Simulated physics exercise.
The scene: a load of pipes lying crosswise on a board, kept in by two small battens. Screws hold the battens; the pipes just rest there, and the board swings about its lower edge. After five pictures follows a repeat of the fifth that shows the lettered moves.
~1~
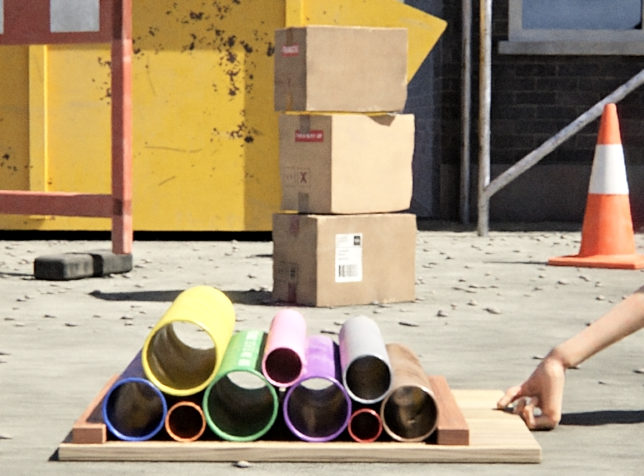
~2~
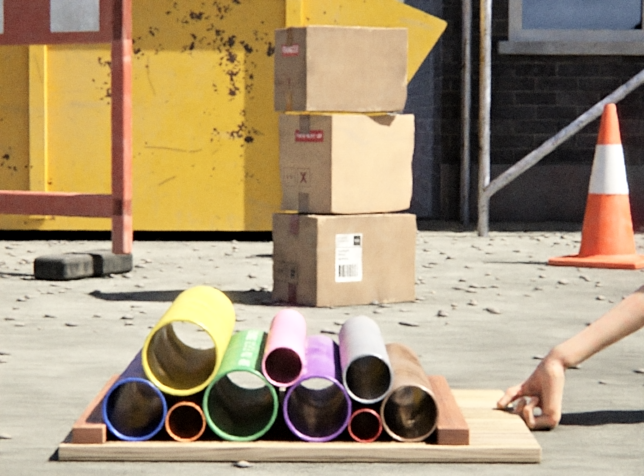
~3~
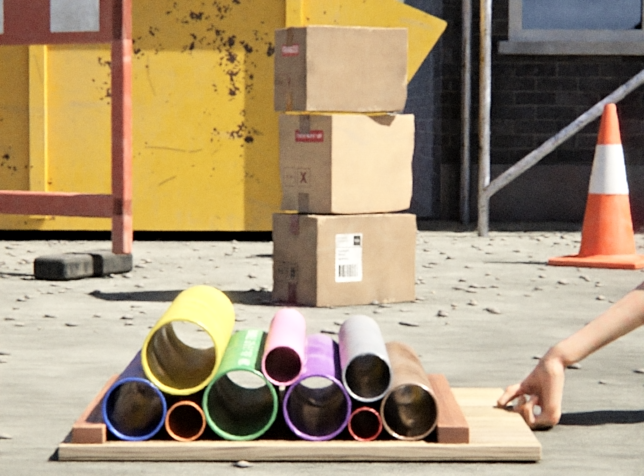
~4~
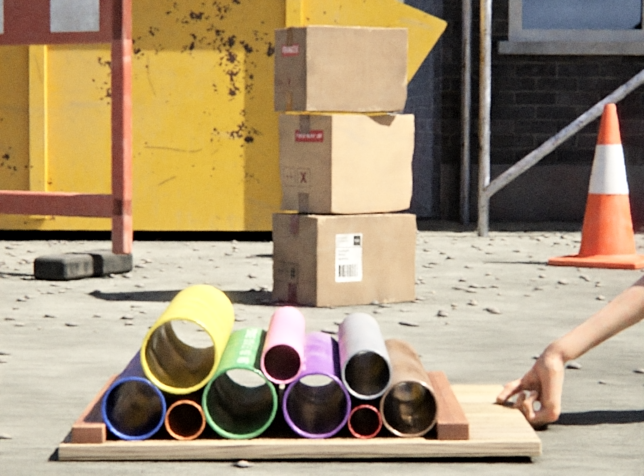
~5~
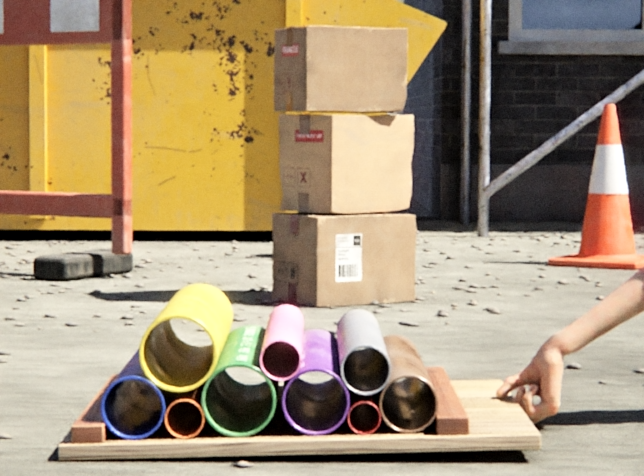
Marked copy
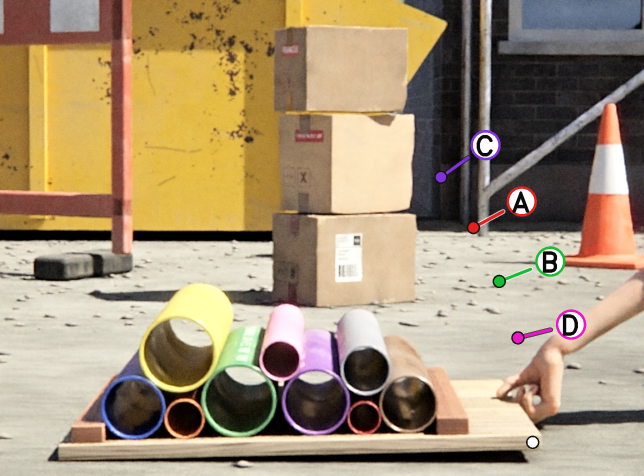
Hand at right slowly raising one end of a wooden board slightly, with colourful pipes lying between two small battens.
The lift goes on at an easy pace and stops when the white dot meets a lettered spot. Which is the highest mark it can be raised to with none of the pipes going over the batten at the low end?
No higher than C.
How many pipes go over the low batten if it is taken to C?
At C the number is none.
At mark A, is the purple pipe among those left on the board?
Yes, with A.
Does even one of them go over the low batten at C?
No.
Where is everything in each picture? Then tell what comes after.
Green pipe (240, 405); purple pipe (317, 409); red pipe (365, 426), in the first frame.
Red pipe (365, 426); brown pipe (410, 413), in the second frame.
Board (301, 413); red pipe (365, 424); brown pipe (410, 412); orange pipe (185, 422), in the third frame.
Board (301, 411); blue pipe (134, 409); orange pipe (185, 420), in the fourth frame.
Board (301, 408); blue pipe (133, 408); orange pipe (185, 419), in the fifth frame.
On the marked copy, A at (473, 228); B at (499, 281); C at (441, 177); D at (518, 338); the white dot at (533, 442).
With C. Early on, board at 20°.
Further on, board at 36°.
At the end, board at 36°, none over the low batten.
As for the rest, A none over the low batten; B none over the low batten; D none over the low batten.
